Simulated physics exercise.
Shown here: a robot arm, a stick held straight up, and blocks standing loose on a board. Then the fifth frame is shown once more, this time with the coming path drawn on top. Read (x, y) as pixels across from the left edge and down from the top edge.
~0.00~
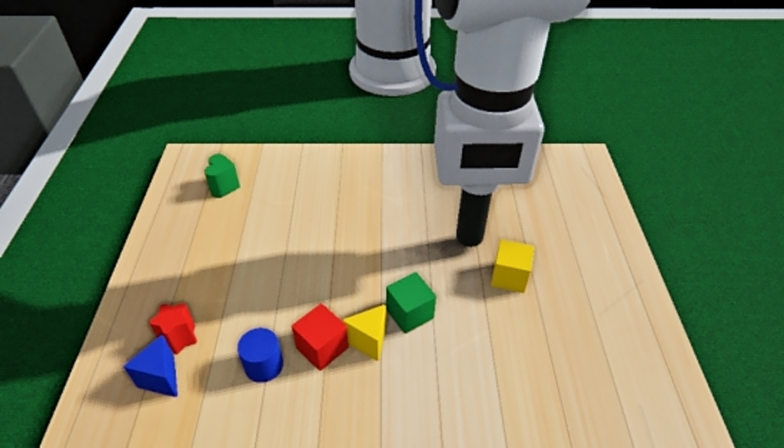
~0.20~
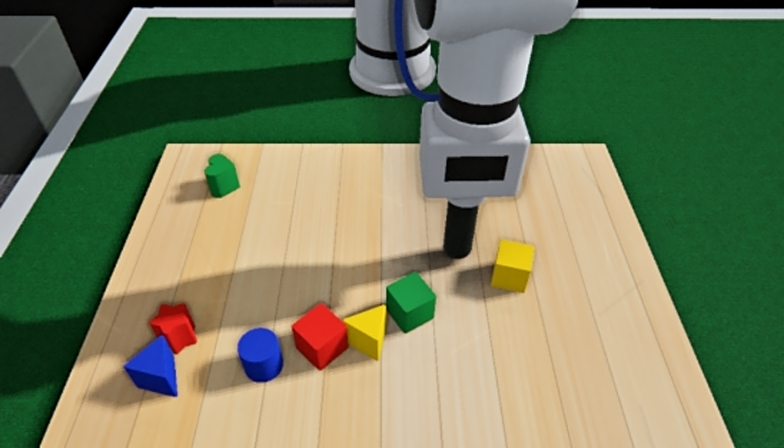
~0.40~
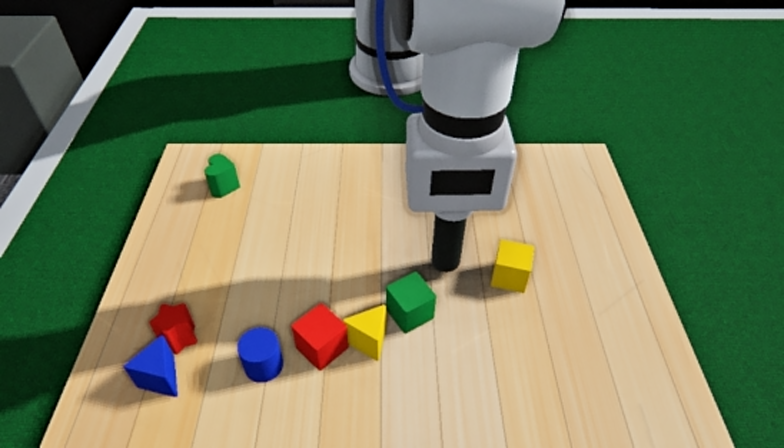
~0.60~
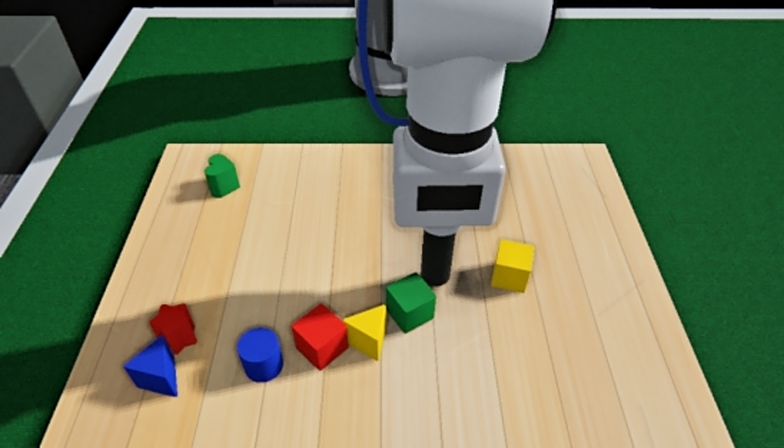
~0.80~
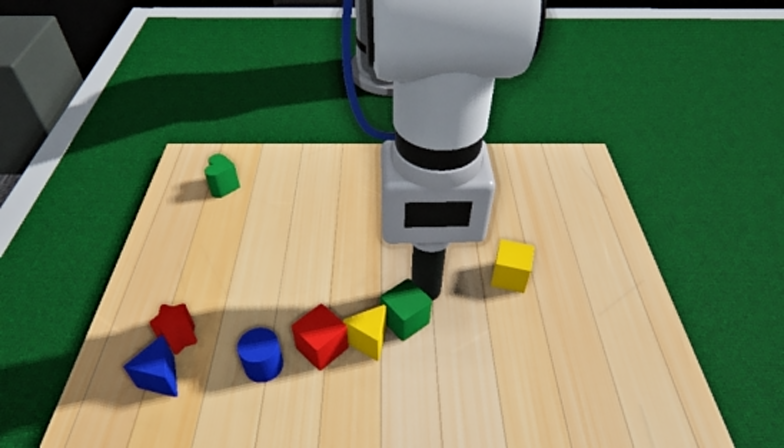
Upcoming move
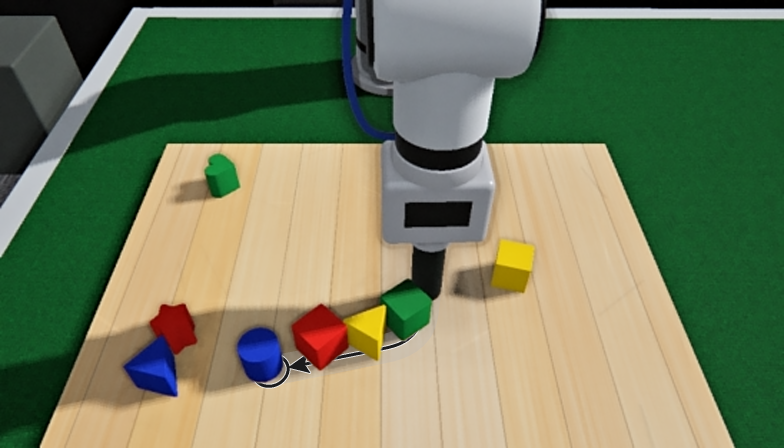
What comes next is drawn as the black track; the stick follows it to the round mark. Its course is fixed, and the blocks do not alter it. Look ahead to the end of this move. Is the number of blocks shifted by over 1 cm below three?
Answer: No.
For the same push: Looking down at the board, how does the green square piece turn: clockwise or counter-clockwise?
Watching from overhead, you'd notice the green square piece rotating counter-clockwise.
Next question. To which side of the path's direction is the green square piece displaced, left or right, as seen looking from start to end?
Facing from start to end, it shifts left.
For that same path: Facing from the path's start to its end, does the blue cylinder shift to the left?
I'd say no.
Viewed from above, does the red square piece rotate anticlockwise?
No - that is not the case.
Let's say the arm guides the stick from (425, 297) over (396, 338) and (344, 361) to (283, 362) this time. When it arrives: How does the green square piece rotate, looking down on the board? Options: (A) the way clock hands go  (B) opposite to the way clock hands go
Answer: B.
The line goes from (425, 297) over (401, 343) and (338, 358) to (271, 371).
The first path, step by step. One third of the way, stick (401, 337); red square piece (312, 330), turned 15° clockwise; yellow three-sided block (346, 349), turned 110° clockwise; green square piece (386, 351), turned 25° anticlockwise.
Two thirds of the way, stick (336, 352); red square piece (292, 326), turned 20° clockwise; yellow three-sided block (321, 362), turned 55° clockwise; green square piece (375, 365), turned 60° anticlockwise.
At the end, stick (269, 365); blue cylinder (224, 347); red square piece (256, 318), turned 95° clockwise; yellow three-sided block (307, 370); green square piece (375, 365), turned 60° anticlockwise.
